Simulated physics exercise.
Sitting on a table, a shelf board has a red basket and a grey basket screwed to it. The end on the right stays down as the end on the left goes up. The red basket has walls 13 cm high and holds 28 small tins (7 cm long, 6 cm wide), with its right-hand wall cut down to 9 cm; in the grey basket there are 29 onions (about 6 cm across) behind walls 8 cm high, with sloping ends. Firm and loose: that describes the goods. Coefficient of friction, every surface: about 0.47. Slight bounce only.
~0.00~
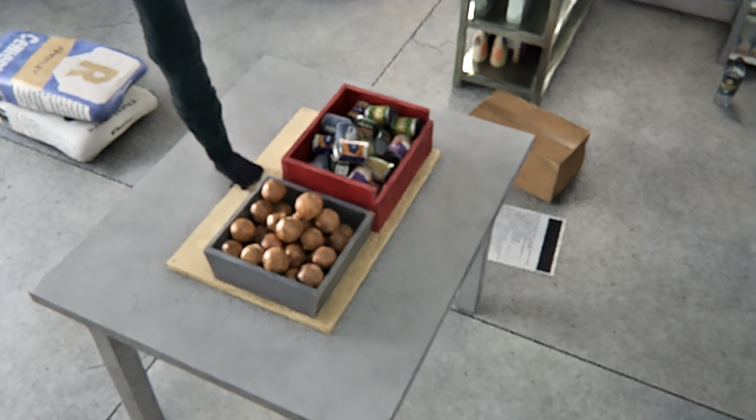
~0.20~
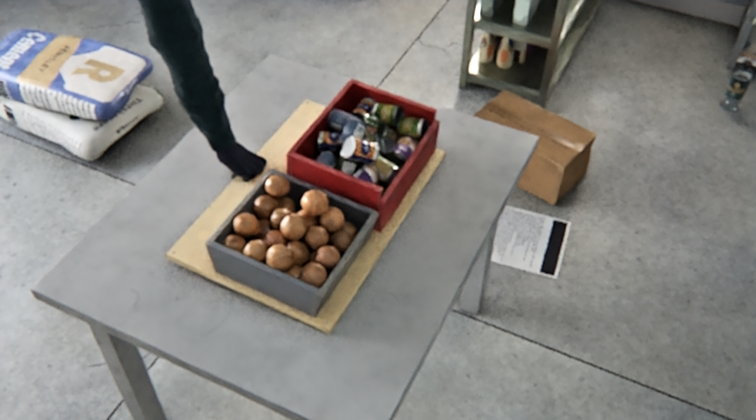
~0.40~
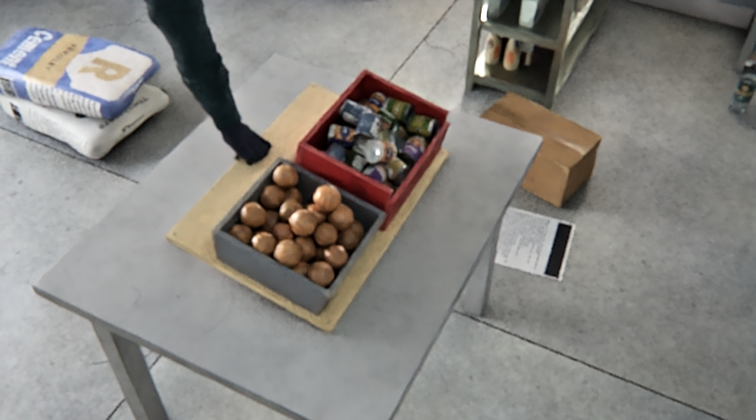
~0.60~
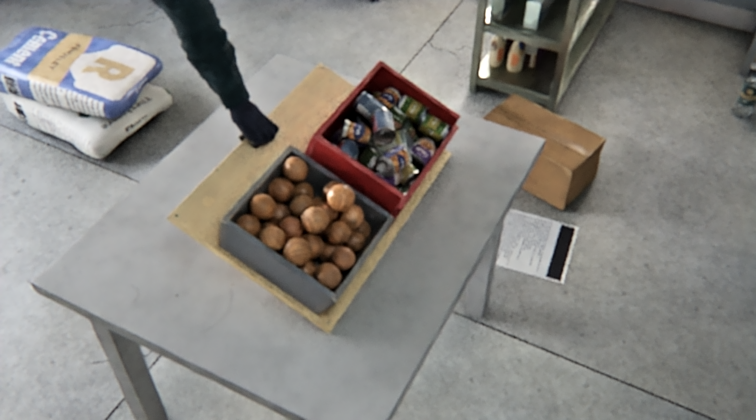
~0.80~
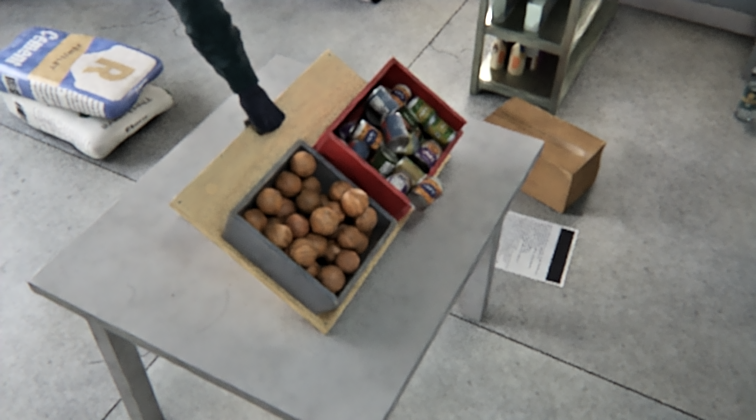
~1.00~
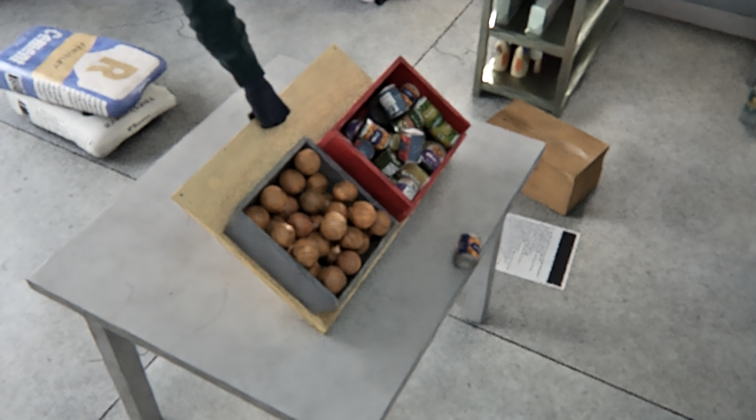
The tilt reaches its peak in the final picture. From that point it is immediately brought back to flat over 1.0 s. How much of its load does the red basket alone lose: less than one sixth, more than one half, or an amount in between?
The loss is short of a sixth.
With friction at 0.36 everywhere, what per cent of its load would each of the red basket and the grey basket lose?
That would cost the red basket 0 and the grey basket 0 per cent of the load.
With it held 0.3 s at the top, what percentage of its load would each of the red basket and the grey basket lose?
Red basket: 0%, grey basket: 0%.
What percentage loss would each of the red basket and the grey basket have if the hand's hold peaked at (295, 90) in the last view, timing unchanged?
In that case red basket 10, grey basket 10 per cent.
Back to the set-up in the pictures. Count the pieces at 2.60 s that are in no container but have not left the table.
I'd say close to 0 in all.
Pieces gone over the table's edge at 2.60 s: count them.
Piece count: Some 2.
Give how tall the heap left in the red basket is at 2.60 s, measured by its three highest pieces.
I'd say some 13 cm high.
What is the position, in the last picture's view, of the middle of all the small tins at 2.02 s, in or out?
Centre approx. (369, 165).
After 1.26 s, tilt 28°; the red basket is down by 2 of 28 and the grey basket has all 29.
After 1.58 s, tilt 13°; the red basket is down by 2 of 28 and the grey basket has all 29.
After 2.02 s, tilt 0°; the red basket is down by 2 of 28 and the grey basket has all 29.
When it is over (at 2.60 s), the red basket is down by 2 of 28 and the grey basket has all 29. Asked share, 2 of 28, 7 per cent.
